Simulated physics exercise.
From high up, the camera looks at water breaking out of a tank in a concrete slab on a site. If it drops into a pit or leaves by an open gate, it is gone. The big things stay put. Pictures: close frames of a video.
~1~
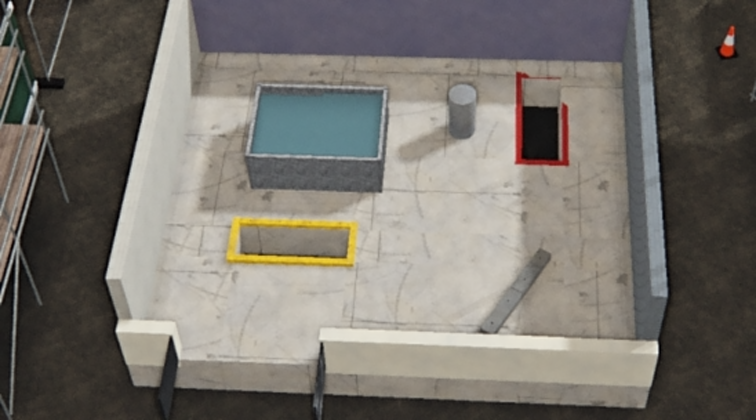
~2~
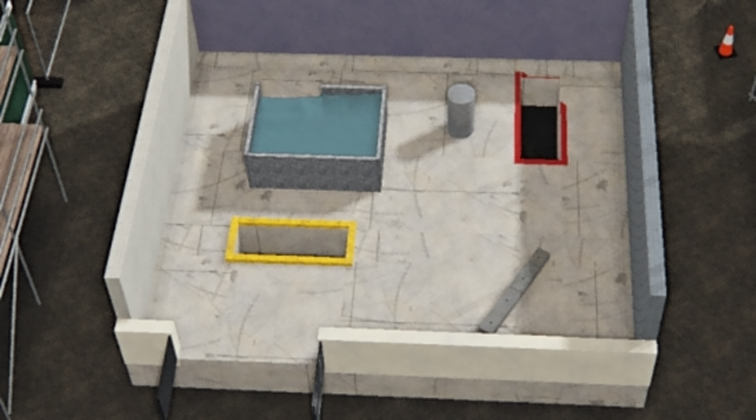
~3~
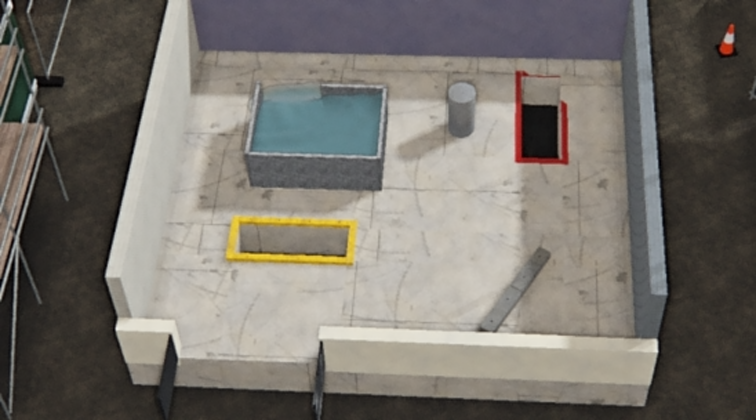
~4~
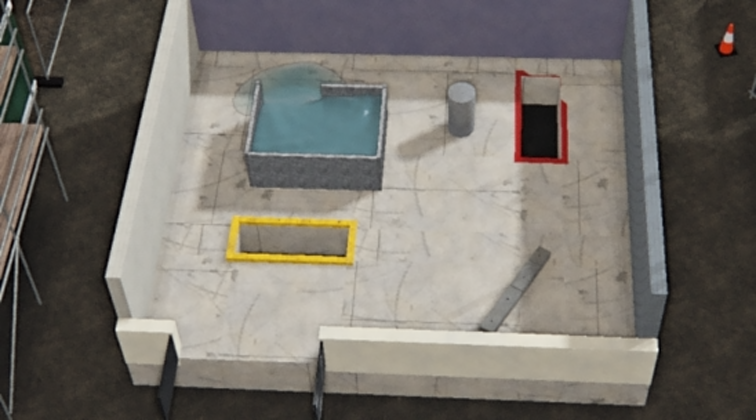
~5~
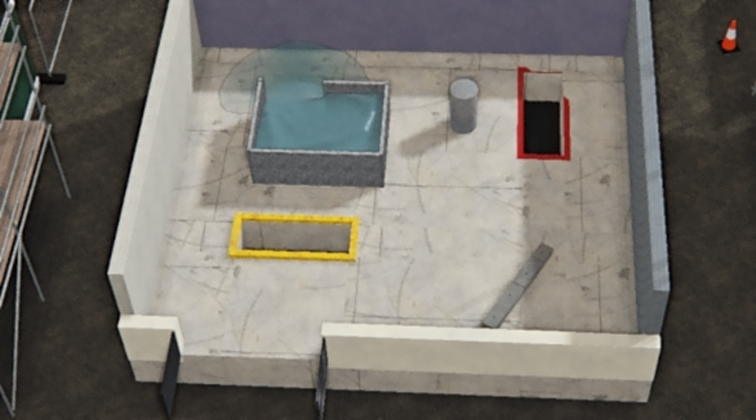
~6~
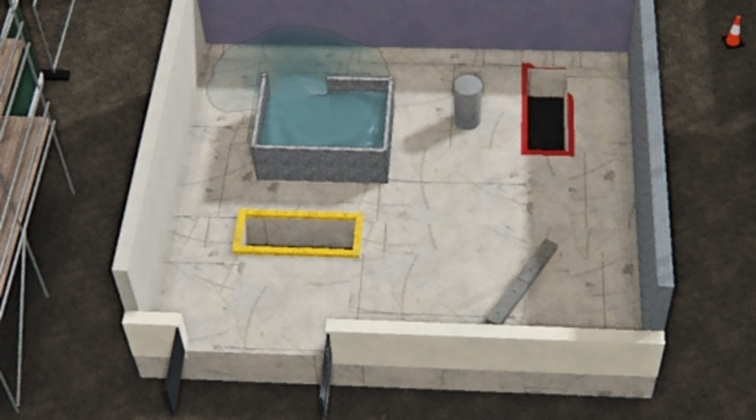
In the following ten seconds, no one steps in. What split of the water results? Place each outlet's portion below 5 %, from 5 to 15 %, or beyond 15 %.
The gate ends up high - past fifteen per cent; the yellow pit ends up low - beneath five per cent; the red pit ends up high - past fifteen per cent.
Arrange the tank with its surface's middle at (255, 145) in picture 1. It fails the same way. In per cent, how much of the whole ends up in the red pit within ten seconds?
Within ten seconds roughly 30 percent of the total ends in the red pit.
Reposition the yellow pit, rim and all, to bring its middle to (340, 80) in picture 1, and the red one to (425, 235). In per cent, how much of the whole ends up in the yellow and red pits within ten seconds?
Log, per cent - yellow: 35, red: 0.
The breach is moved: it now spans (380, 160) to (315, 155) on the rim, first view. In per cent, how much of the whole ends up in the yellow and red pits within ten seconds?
Yellow 30 %, red 6 %.
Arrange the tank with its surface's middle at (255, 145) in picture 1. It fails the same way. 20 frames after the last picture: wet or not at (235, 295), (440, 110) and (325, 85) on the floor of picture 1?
Looking at all three, I'd call them bone dry, swamped, swamped.
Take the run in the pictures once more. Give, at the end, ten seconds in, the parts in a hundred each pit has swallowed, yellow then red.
Estimates: 2 % and 20 %.
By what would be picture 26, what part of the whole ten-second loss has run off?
Near 15 in a hundred.
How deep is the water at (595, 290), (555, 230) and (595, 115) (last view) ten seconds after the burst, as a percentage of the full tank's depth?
Approx. values, in order: 2 %, 2 %, 2 %.
A moment on, water covers 10 % of the floor; the gate 0 %, the yellow pit 0 %, the red pit 0 %.
Next, water covers 25 % of the floor; the gate 0 %, the yellow pit 0 %, the red pit 0 %.
Then, water covers 45 % of the floor; the gate 0 %, the yellow pit 1 %, the red pit 6 %.
Later, water covers 60 % of the floor; the gate 7 %, the yellow pit 2 %, the red pit 14 %.
In the end, water covers 70 % of the floor; the gate 19 %, the yellow pit 2 %, the red pit 21 %.
